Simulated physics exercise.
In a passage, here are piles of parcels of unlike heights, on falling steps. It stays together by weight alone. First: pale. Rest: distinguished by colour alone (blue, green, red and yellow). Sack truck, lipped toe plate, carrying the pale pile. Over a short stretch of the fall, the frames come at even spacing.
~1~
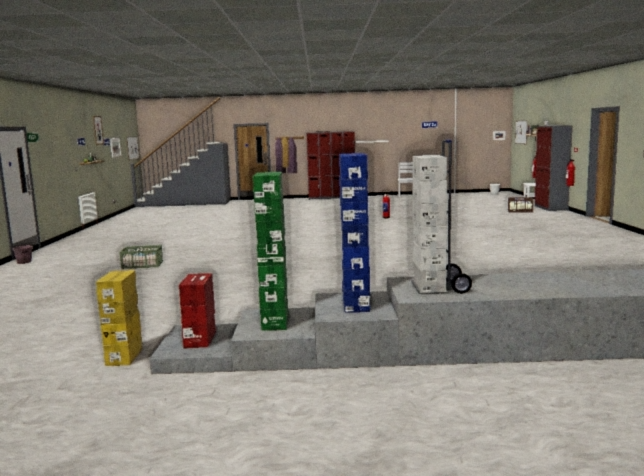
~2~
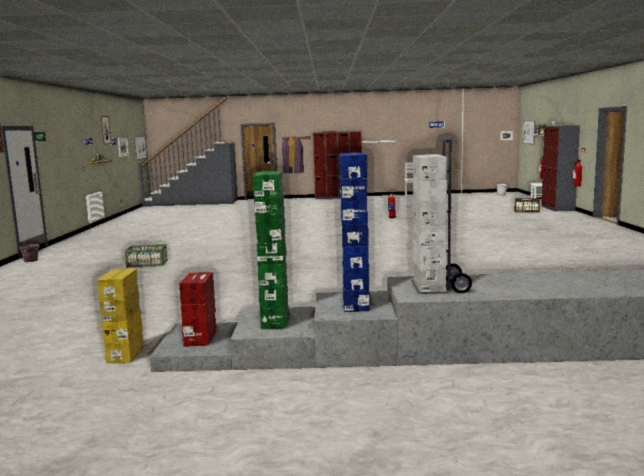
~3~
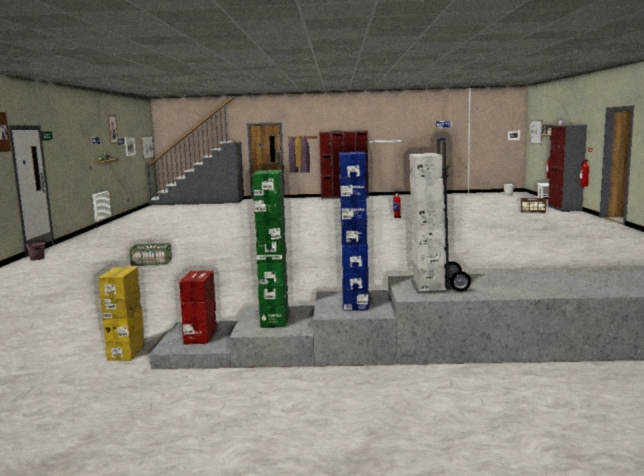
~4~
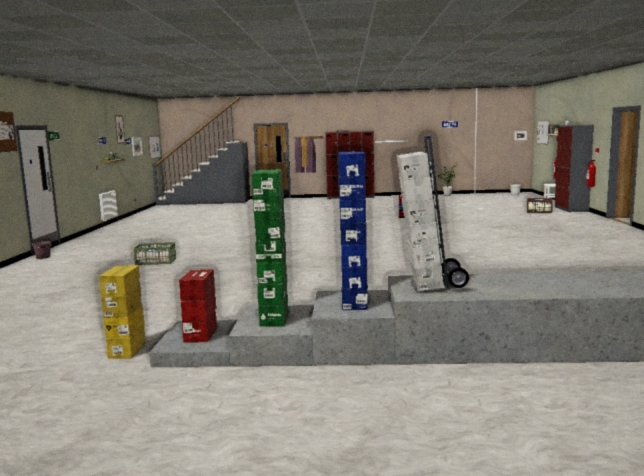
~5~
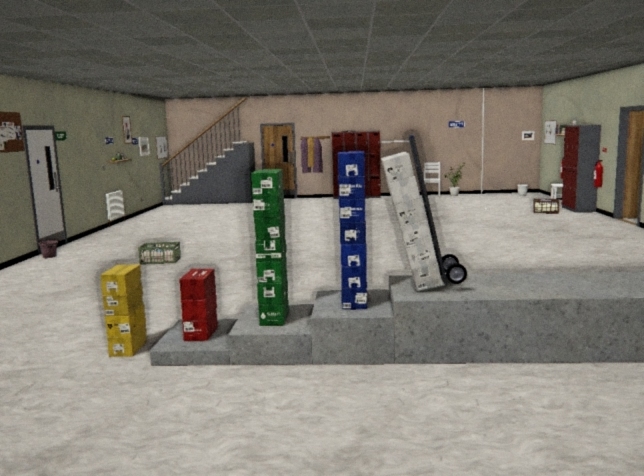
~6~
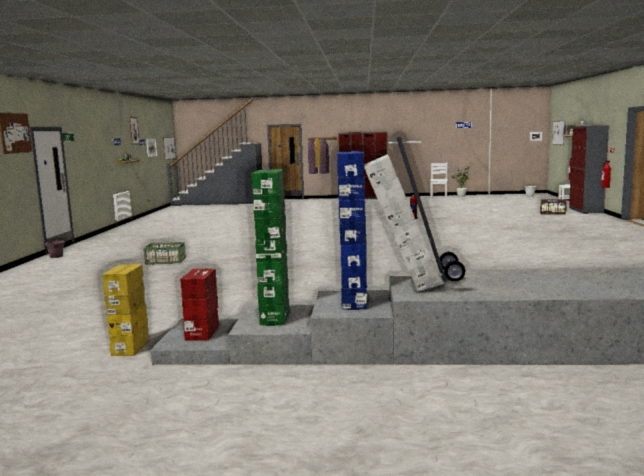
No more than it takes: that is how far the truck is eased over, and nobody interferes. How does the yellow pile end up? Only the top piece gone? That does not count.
Caves in.
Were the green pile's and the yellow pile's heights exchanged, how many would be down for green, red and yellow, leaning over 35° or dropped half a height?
Counts by colour: Green 3; red 3; yellow 7.
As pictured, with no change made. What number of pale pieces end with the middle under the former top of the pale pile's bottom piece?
Pale pieces: 4.
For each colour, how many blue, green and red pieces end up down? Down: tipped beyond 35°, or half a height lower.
Pile by pile, blue 6, green 7, red 2.
Soon, 6 of the pale pile down; none of the 4 yellow parcels down (0 of 21 in all colours); top yellow parcel unmoved; top blue parcel tipped clearly, half its height lower.
A while on, 6 of the pale pile down; none of the 4 yellow parcels down (11 of 21 in all colours); top yellow parcel unmoved; top green parcel tipped steeply, some two heights lower.
Towards the end, 6 of the pale pile down; 1 of the 4 yellow parcels down (15 of 21 in all colours); top yellow parcel tipped well over; top green parcel on its side.
Finally, 6 of the pale pile down; 3 of the 4 yellow parcels down (18 of 21 in all colours); top yellow parcel on its side; top green parcel upside down. Seen by the last camera, middles, top yellow parcel near (41, 338), top green parcel near (16, 337).
